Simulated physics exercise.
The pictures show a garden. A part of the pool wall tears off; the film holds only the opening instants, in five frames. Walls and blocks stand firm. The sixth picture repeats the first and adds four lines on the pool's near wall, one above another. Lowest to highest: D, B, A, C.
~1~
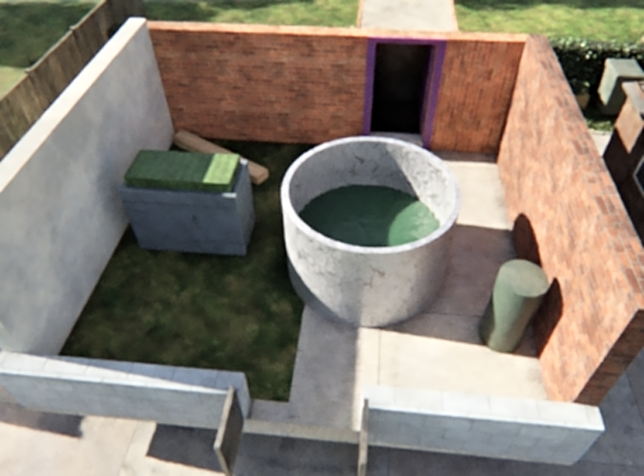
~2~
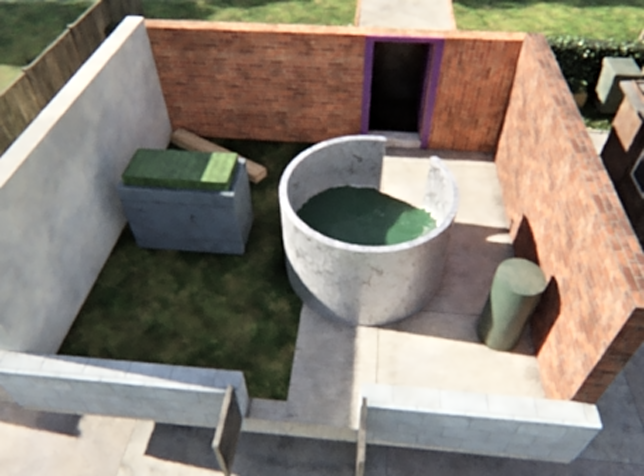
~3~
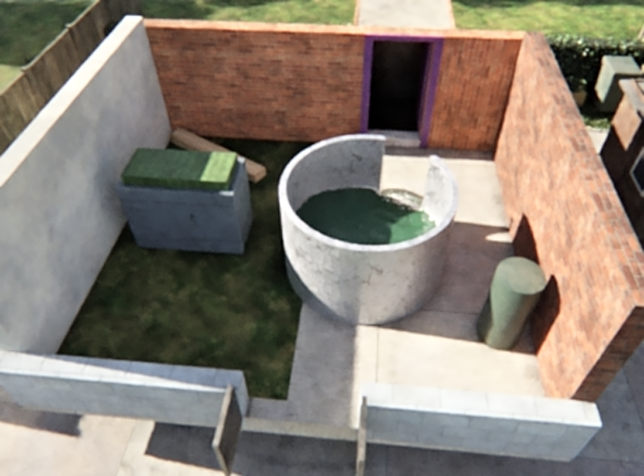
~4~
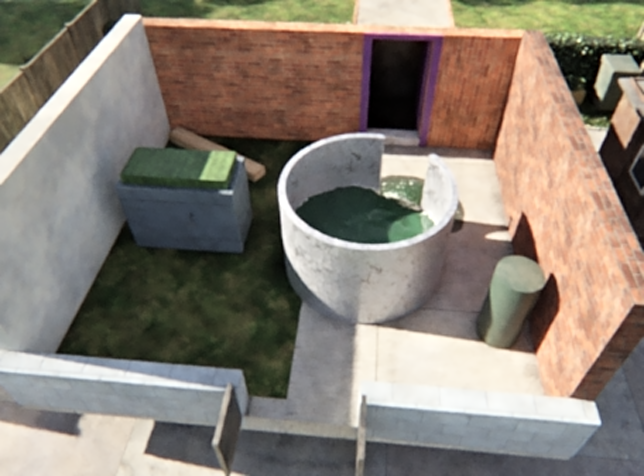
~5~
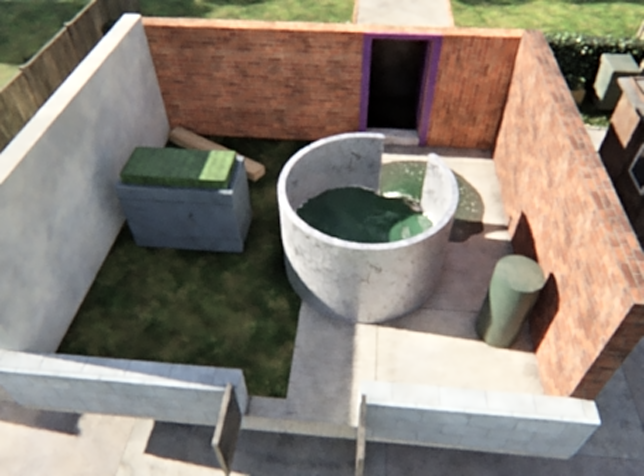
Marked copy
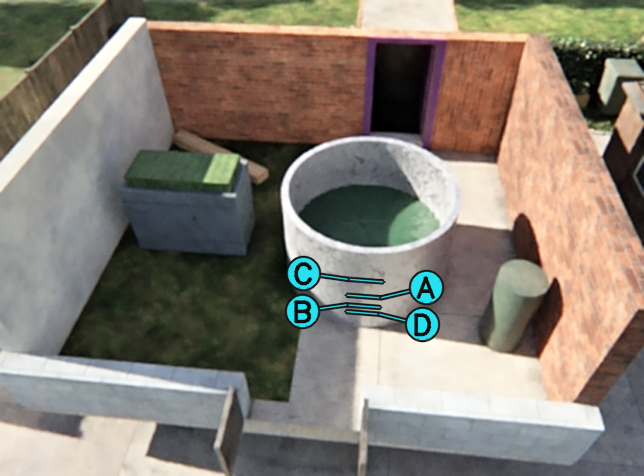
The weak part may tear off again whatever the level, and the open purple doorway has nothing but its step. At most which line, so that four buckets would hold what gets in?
Use level B.
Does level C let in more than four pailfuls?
Yes, it does.
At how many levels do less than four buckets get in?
Two of the four.
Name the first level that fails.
Level A.
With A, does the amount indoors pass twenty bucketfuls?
No.
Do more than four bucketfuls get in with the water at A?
Yes.
In cyan, A at (364, 296); B at (363, 306); C at (365, 280); D at (362, 312); from the bottom up D, B, A, C.
If A is chosen, about 10 bucketfuls get in.
If B is chosen, a bucket or two gets in.
If C is chosen, dozens of bucketfuls pour in.
If D is chosen, nothing gets over.
